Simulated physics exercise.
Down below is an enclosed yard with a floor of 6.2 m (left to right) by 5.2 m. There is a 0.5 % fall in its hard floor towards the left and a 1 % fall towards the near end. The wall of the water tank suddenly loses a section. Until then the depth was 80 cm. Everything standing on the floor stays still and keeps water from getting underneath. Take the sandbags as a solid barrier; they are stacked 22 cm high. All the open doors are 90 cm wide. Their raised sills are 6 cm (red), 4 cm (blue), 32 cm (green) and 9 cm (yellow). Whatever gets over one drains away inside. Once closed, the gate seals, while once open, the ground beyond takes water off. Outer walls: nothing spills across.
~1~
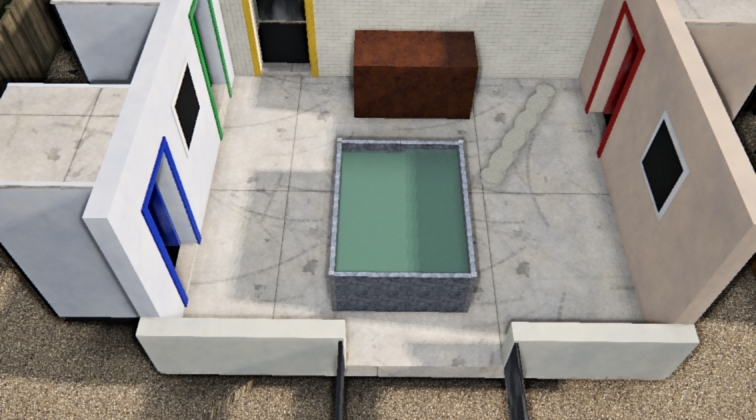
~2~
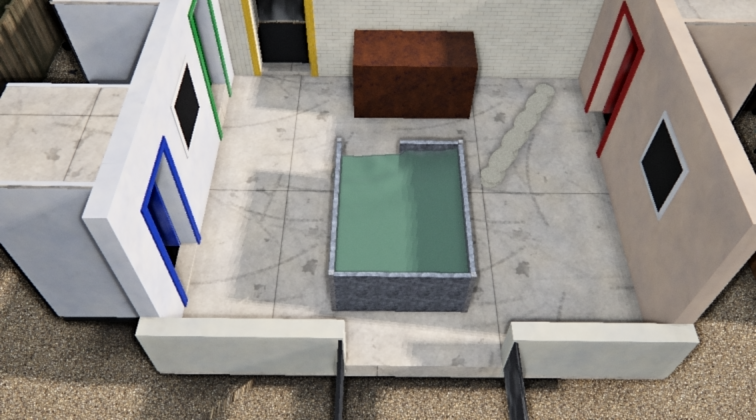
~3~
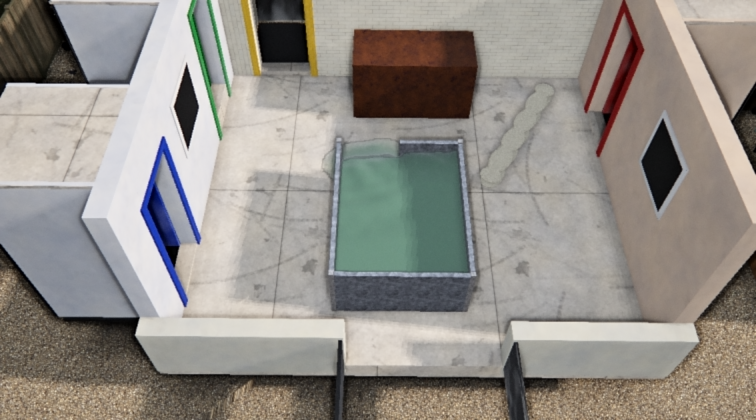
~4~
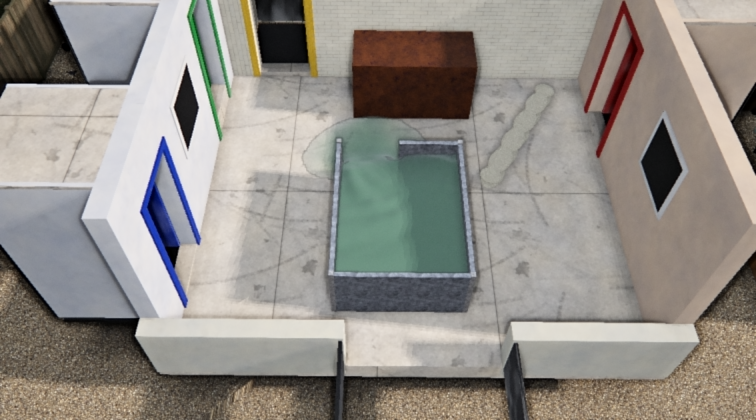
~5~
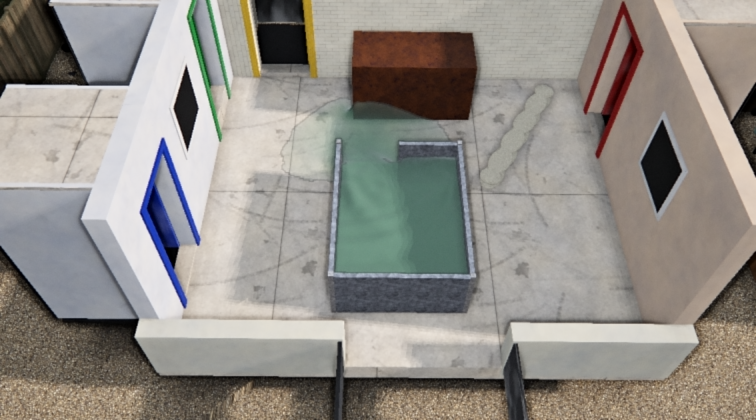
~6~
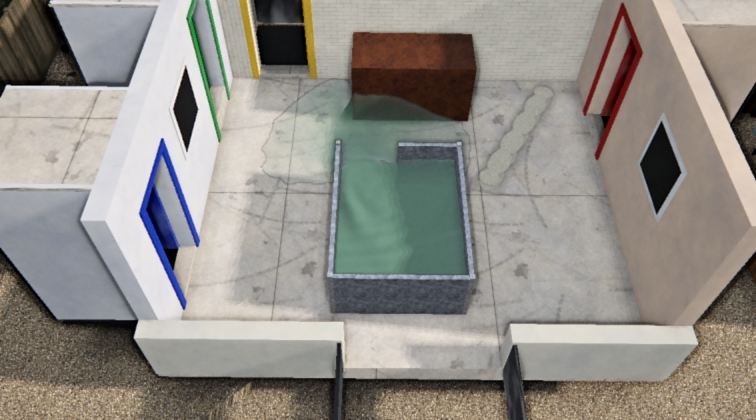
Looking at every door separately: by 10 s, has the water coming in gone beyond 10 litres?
Outcome: The red door remains shy of the limit, the blue door overtops the limit, the green door remains shy of the limit, the yellow door overtops the limit.
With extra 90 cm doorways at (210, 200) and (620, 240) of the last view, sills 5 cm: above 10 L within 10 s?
Exceeded, within it.
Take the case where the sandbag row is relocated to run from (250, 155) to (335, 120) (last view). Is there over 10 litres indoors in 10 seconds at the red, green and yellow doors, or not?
Against that limit: Red past it, green below, yellow past it.
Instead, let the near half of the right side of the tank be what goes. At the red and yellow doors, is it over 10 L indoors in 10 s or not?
Compared with that limit, red goes higher while yellow falls short.
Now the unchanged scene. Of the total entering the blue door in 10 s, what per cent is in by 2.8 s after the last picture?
0 per cent, roughly.
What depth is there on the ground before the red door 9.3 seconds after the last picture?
Close to 2.5 cm of depth.
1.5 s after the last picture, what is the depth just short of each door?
You'd get red at 0 cm, blue at 0 cm, green at 28 cm, and yellow at 27 cm.
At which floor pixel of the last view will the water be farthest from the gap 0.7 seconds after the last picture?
Around pixel (234, 78).
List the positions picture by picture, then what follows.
Still water, 80 cm deep, in the water tank at (401, 207), in the first picture.
The front is at a hidden place, 0.5 m from the gap on the water tank's far side; 0.3 m2 of floor is under water; 80 cm left at the back of the water tank, in the second picture.
The front is at a hidden place, 0.9 m from the gap on the water tank's far side; 0.9 m2 of floor is under water; 80 cm left at the back of the water tank, in the third picture.
The front is at (393, 120), 1.4 m from the gap on the water tank's far side; 2.0 m2 of floor is under water; 80 cm left at the back of the water tank, in the fourth picture.
The front is at (337, 103), 1.9 m from the gap on the water tank's far side; 3.2 m2 of floor is under water; 79 cm left at the back of the water tank, in the fifth picture.
The front is at (331, 83), 2.4 m from the gap on the water tank's far side; 4.3 m2 of floor is under water; 71 cm left at the back of the water tank, in the sixth picture.
Then, 0.7 s after the last picture water covers 30 % of the floor and is deepest (50 cm) near (363, 130); red door not reached, blue door not reached, green door 5 cm at the sill, 0 L in, yellow door 22 cm at the sill, 16 L in.
Then, 1.5 s after the last picture water covers 35 % of the floor and is deepest (40 cm) near (374, 130); red door not reached, blue door not reached, green door 28 cm at the sill, 1 L in, yellow door 27 cm at the sill, 88 L in.
Then, 2.8 s after the last picture water covers 60 % of the floor and is deepest (30 cm) near (374, 130); red door 6 cm at the sill, 0 L in, blue door 4 cm at the sill, 0 L in, green door 25 cm at the sill, 3 L in, yellow door 24 cm at the sill, 223 L in.
Then, 5.3 s after the last picture water covers 95 % of the floor and is deepest (20 cm) near (228, 106); red door 4 cm at the sill, 1 L in, blue door 4 cm at the sill, 0 L in, green door 19 cm at the sill, 3 L in, yellow door 18 cm at the sill, 350 L in.
Then, 9.3 s after the last picture water covers 95 % of the floor and is deepest (14 cm) near (176, 348); red door 2 cm at the sill, 1 L in, blue door 9 cm at the sill, 21 L in, green door 12 cm at the sill, 3 L in, yellow door 10 cm at the sill, 388 L in.
